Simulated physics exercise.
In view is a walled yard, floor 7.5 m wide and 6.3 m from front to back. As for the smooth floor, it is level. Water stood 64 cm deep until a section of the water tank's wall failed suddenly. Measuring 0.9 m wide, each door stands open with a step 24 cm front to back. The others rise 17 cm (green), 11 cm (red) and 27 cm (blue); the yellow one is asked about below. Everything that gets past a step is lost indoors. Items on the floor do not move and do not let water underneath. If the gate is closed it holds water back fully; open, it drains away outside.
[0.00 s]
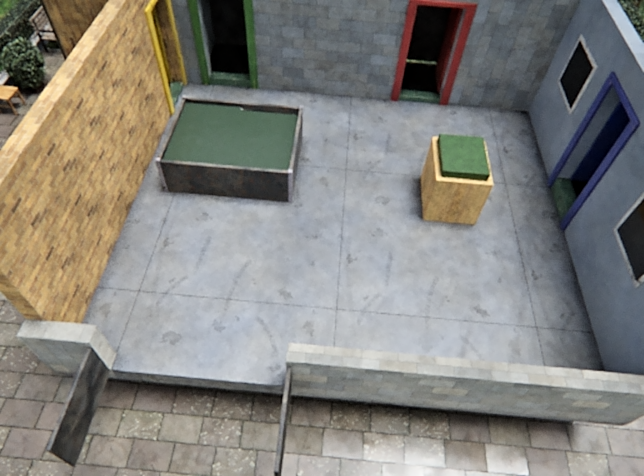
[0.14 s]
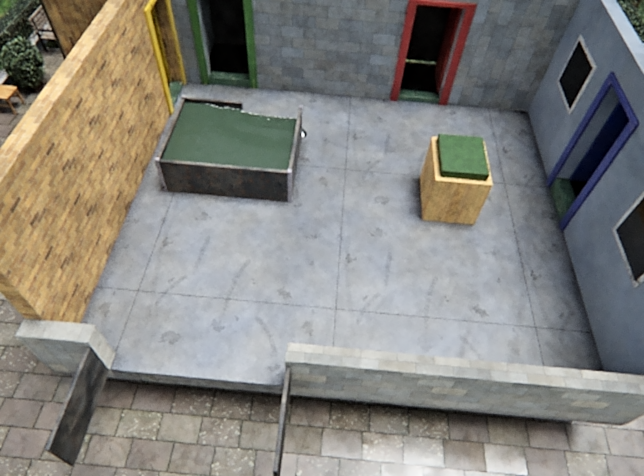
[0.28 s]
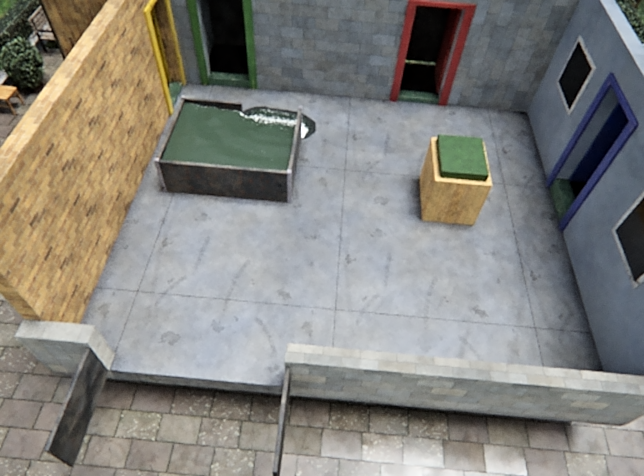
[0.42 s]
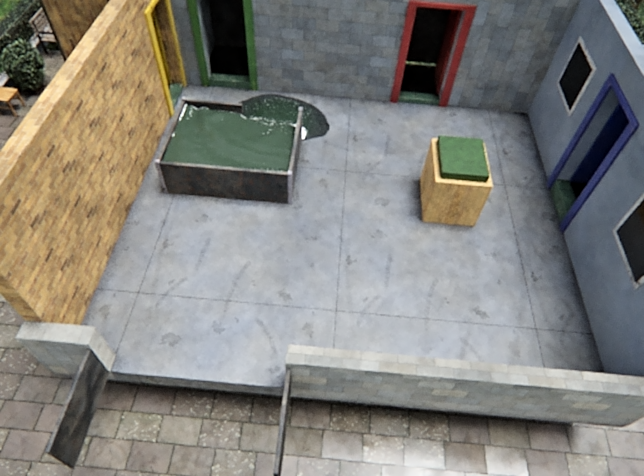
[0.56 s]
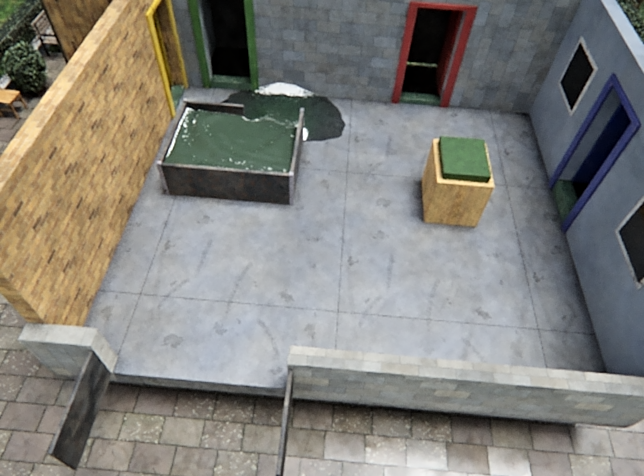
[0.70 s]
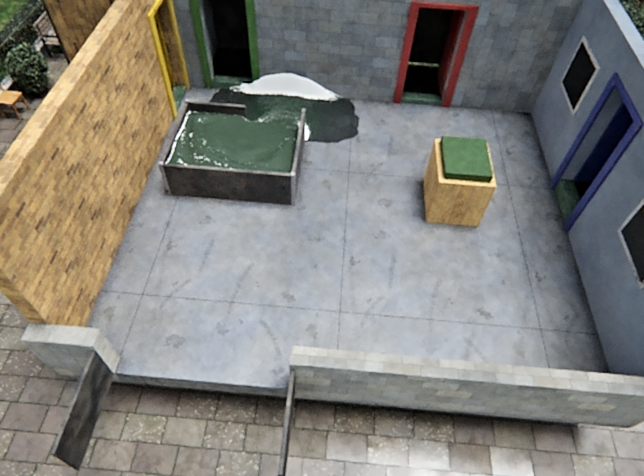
Walled yard with coloured doorways, dark green water pouring from the far side of a low tank and spreading across the grey floor.
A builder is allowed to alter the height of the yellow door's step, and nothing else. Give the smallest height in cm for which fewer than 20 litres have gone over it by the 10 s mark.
About 23 cm.
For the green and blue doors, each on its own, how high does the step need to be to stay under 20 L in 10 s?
About 15 cm at green and 7.0 cm at blue.
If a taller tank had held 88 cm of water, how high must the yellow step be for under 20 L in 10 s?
About 33 cm.
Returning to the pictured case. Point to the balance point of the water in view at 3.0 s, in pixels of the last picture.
I'd say around (294, 141).
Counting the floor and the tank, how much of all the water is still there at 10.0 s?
Share still there: Approx. 84 percent.
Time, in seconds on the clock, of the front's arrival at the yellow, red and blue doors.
Yellow: 1.3 s; red: 1.4 s; blue: 3.2 s.
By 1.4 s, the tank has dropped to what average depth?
Close to 43 cm deep on average.
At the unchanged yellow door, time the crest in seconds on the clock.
Around 2.4 seconds.
After 1.4 s water covers 10 % of the floor, deepest (44 cm) near (294, 99); 9 cm at the yellow door, 0 litres in over its 8 cm step.
After 3.0 s water covers 35 % of the floor, deepest (27 cm) near (285, 98); 23 cm at the yellow door, 128 litres in over its 8 cm step.
After 10.0 s water covers 80 % of the floor, deepest (9 cm) near (584, 398); 7 cm at the yellow door, 293 litres in over its 8 cm step.
At the yellow door as built, the water arrived by 1.4 s and peaked near 25 cm at 2.4 s.
With a step of 18.5 cm, 61 litres would have come in within the 10 s; with 29 cm, 2 litres. So under 20 litres takes about 23 cm.
